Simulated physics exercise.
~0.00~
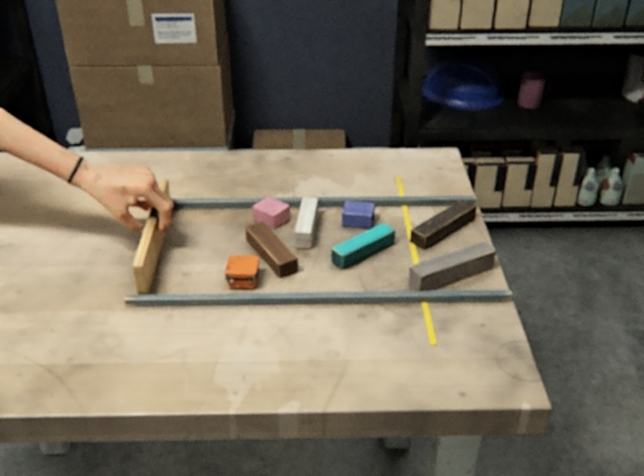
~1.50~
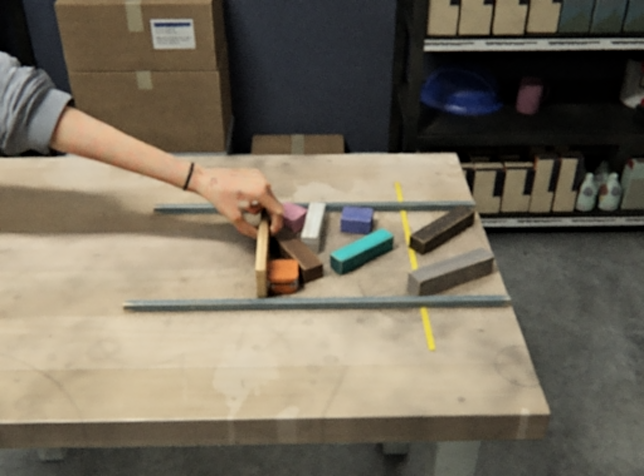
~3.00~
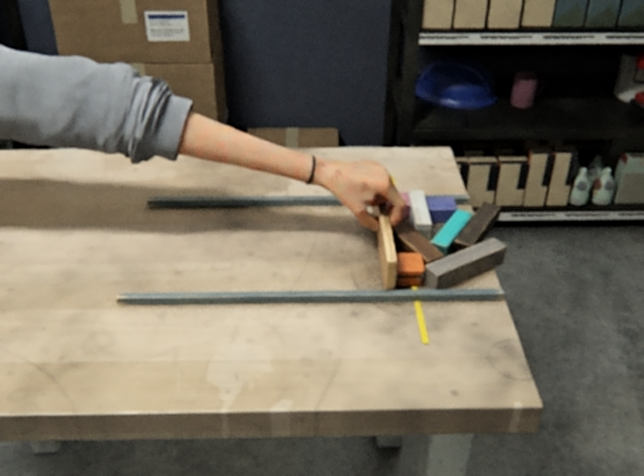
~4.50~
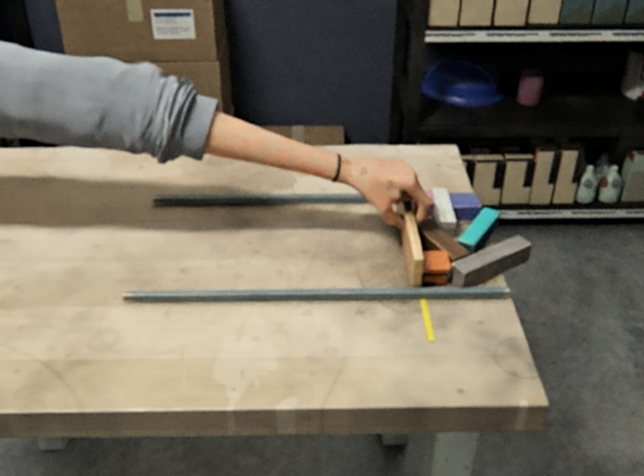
A hand sweeps colourful blocks right with a board until the black bar disappears.
